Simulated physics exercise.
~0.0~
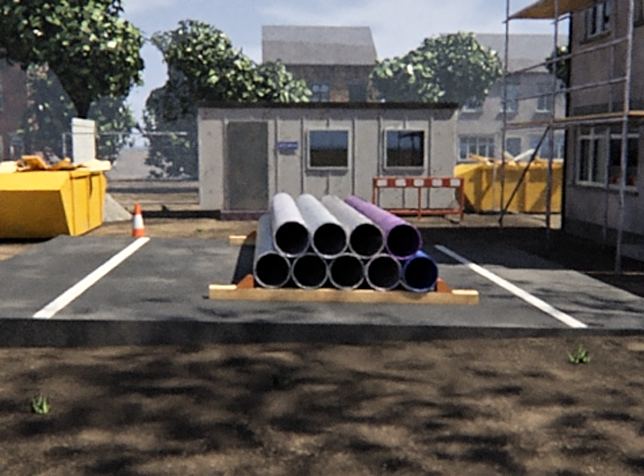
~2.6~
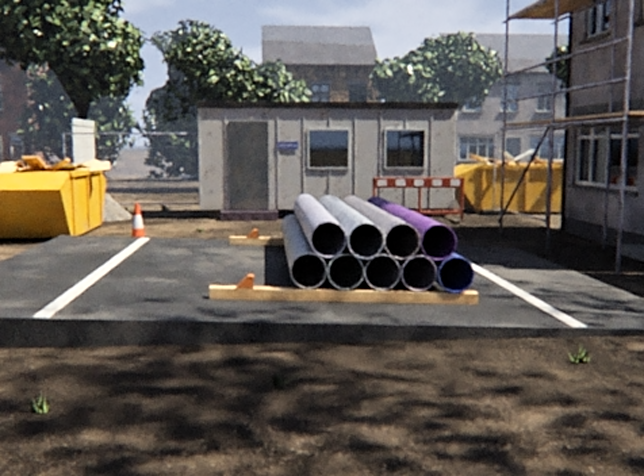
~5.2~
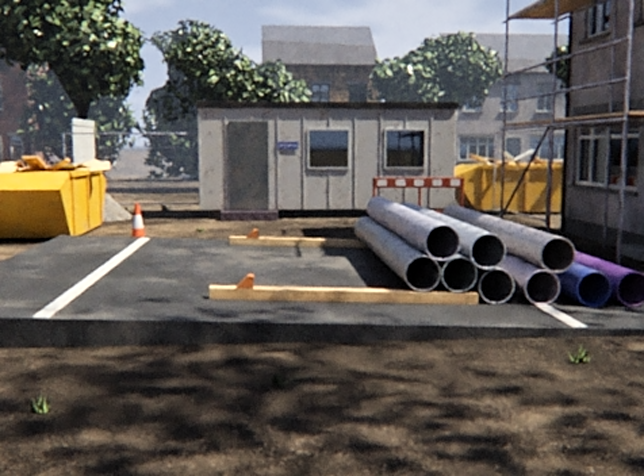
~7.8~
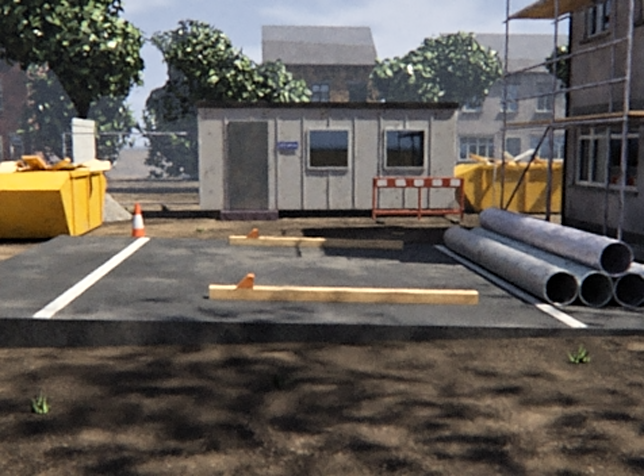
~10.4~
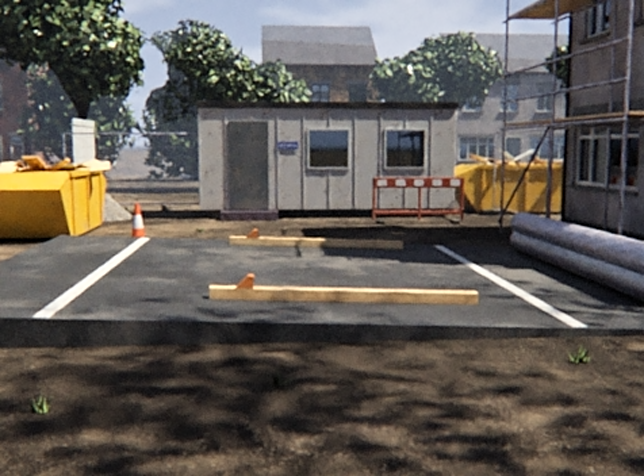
A stack of hollow steel pipes, seen end-on by a still camera, rests on timber bearers in a paved yard, with a cabin behind, yellow skips either side and scaffolding at right. Most are grey, with a purple one at the upper right and a blue one at the lower right. The right-hand wedge goes, and the stack shifts right together. The pipes spill off the bearers and spread, purple and blue leading over the right white line. The grey ones roll after them, leaving the bearers empty and only grey pipes showing at the right edge.
